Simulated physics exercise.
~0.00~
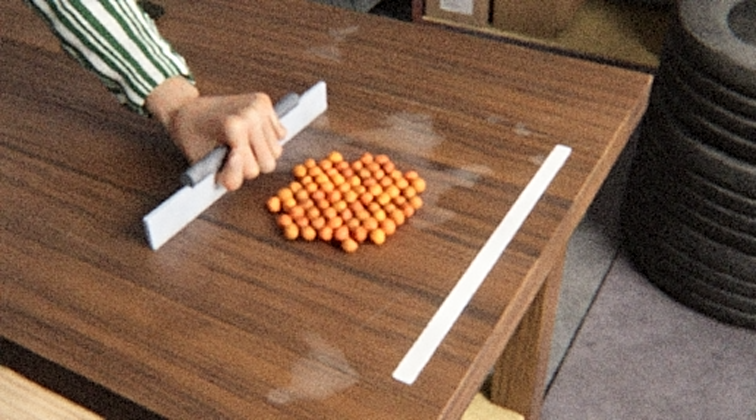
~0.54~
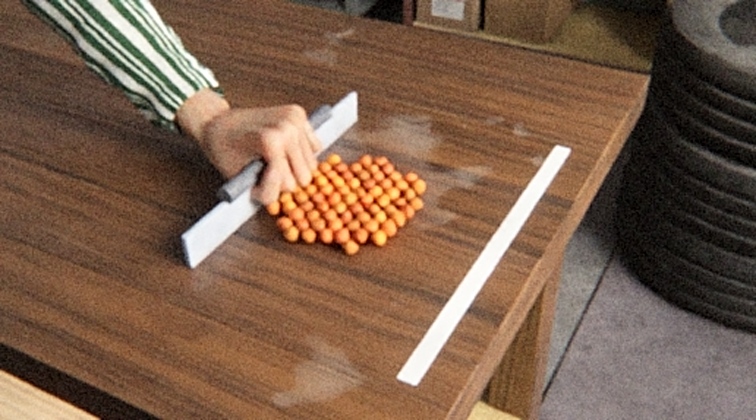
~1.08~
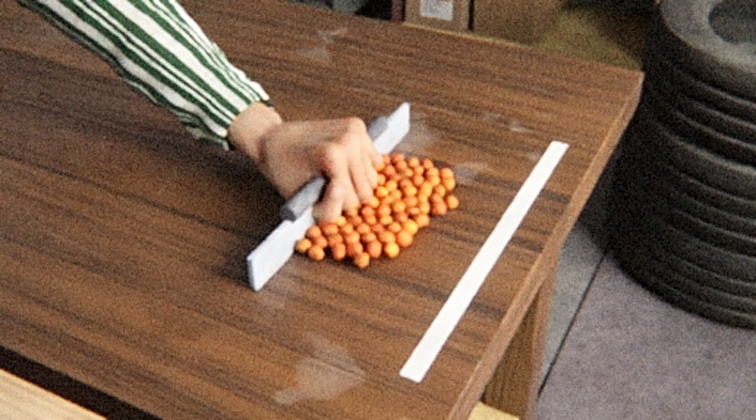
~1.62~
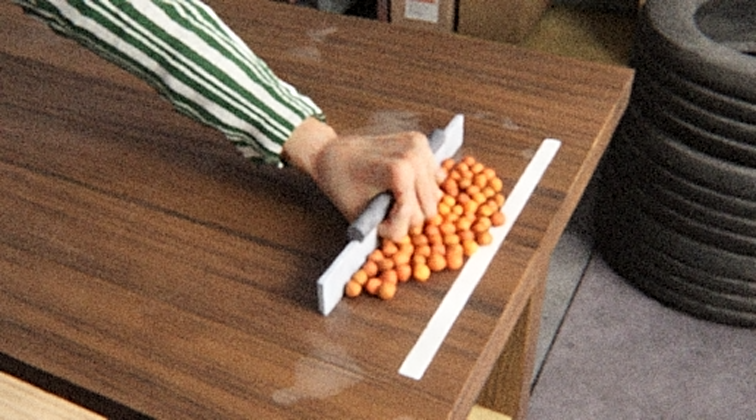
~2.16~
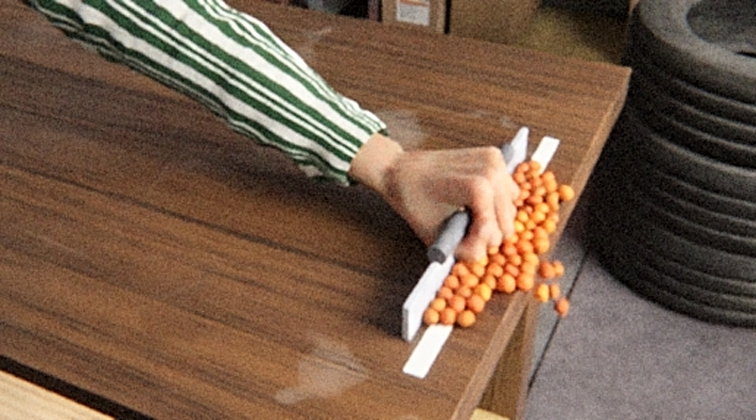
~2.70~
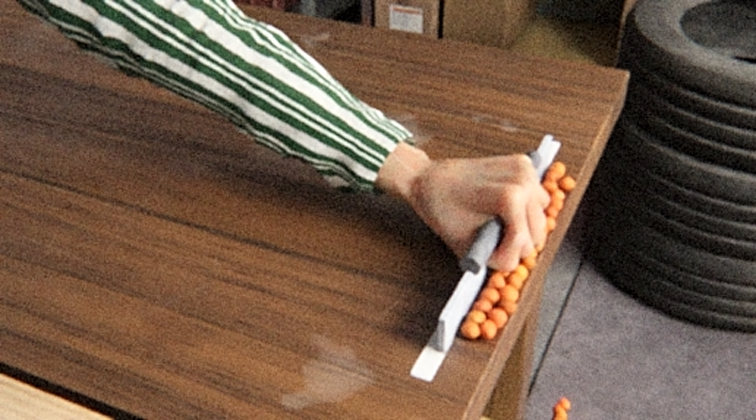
Hand with a scraper pushing small orange balls rightward across a wooden table to white tape, about half spilling off the edge.
